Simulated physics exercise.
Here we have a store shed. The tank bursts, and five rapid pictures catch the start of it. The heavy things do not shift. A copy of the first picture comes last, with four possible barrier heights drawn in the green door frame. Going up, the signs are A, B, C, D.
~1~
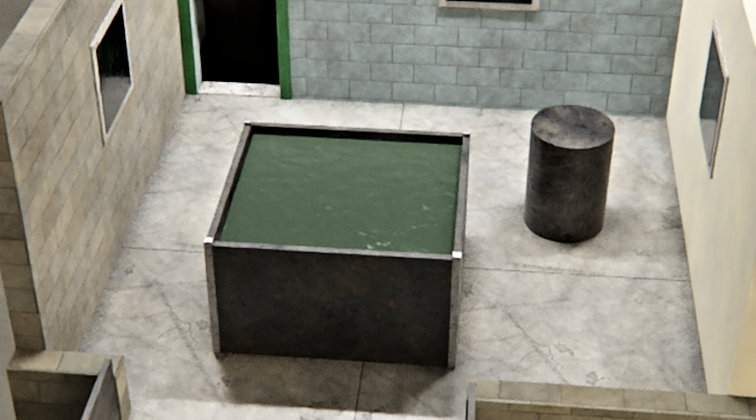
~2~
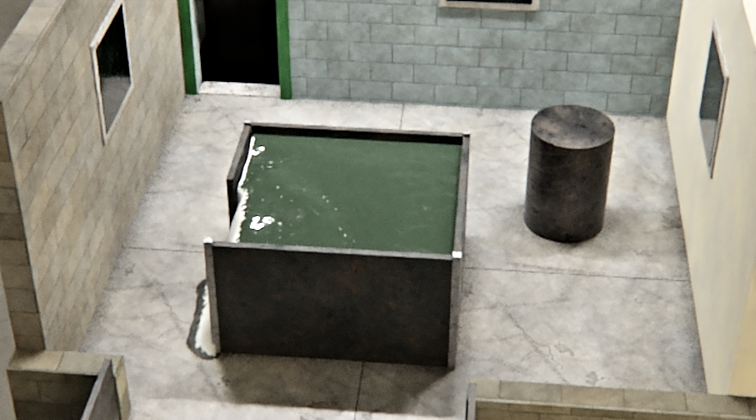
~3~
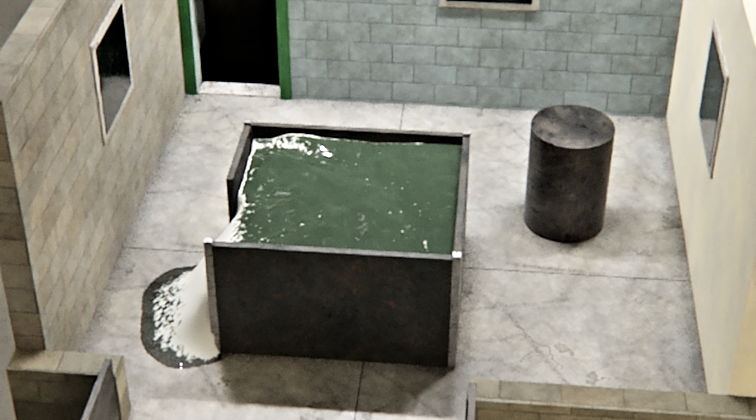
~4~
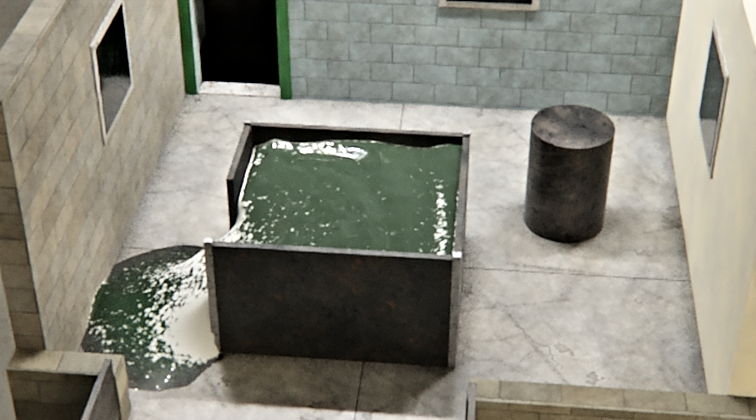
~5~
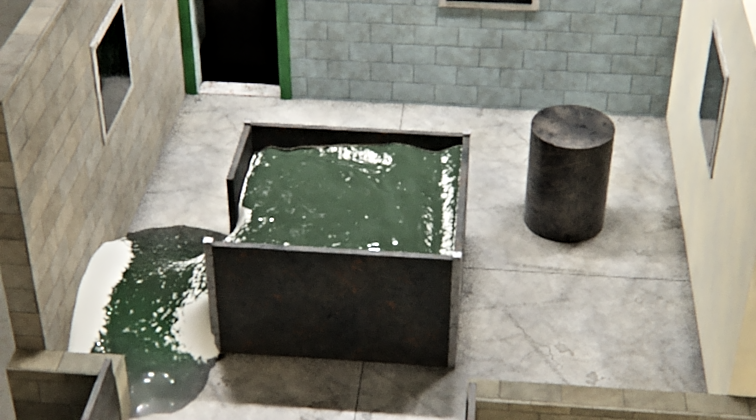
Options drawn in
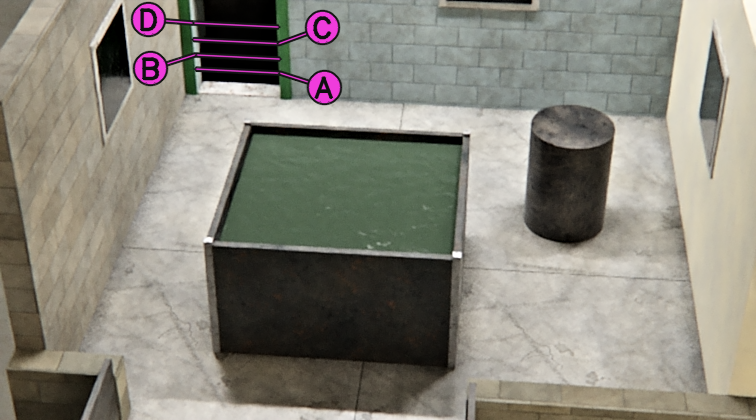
Green water pours from the tank's left side and spreads across the pale floor.
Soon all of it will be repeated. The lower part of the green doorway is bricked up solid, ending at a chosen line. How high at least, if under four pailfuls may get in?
Use mark A.
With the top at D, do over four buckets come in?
No, that is safe.
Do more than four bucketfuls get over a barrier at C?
No.
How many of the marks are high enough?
All of the four.
In magenta, A at (238, 71); B at (237, 56); C at (236, 41); D at (235, 25); from the bottom up A, B, C, D.
With A, a splash gets over, under a bucket.
With B, nothing gets over.
With C, nothing gets over.
With D, nothing gets over.
